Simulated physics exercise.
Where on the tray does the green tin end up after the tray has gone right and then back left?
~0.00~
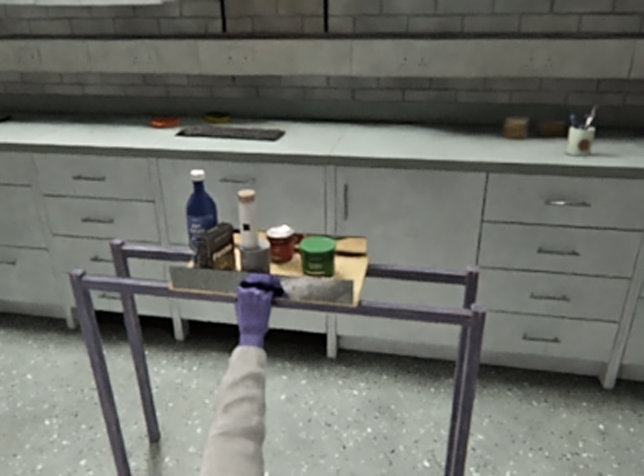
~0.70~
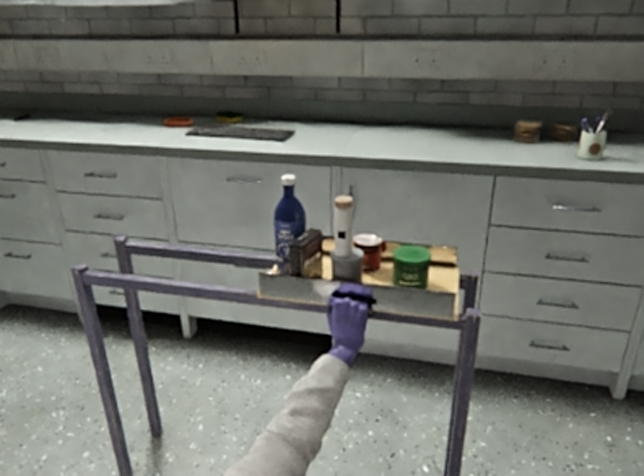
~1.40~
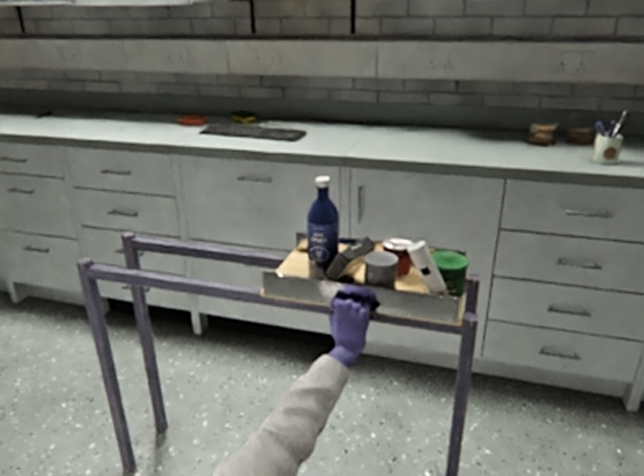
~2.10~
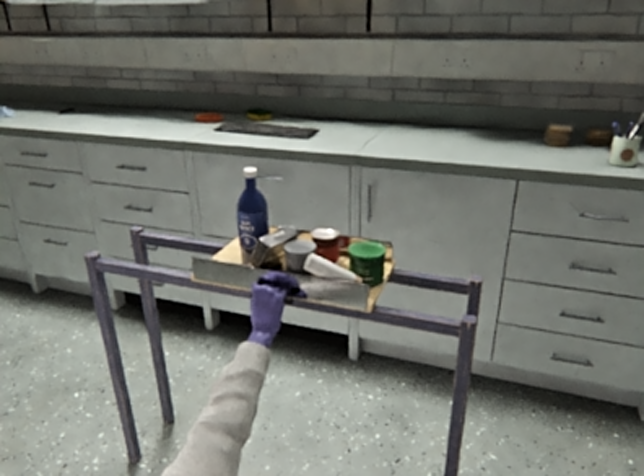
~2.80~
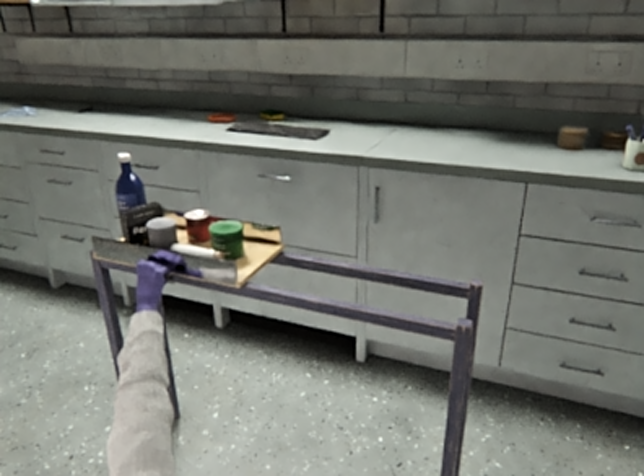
The green tin ends up in essentially the same spot on the tray where it started, toward the right side.
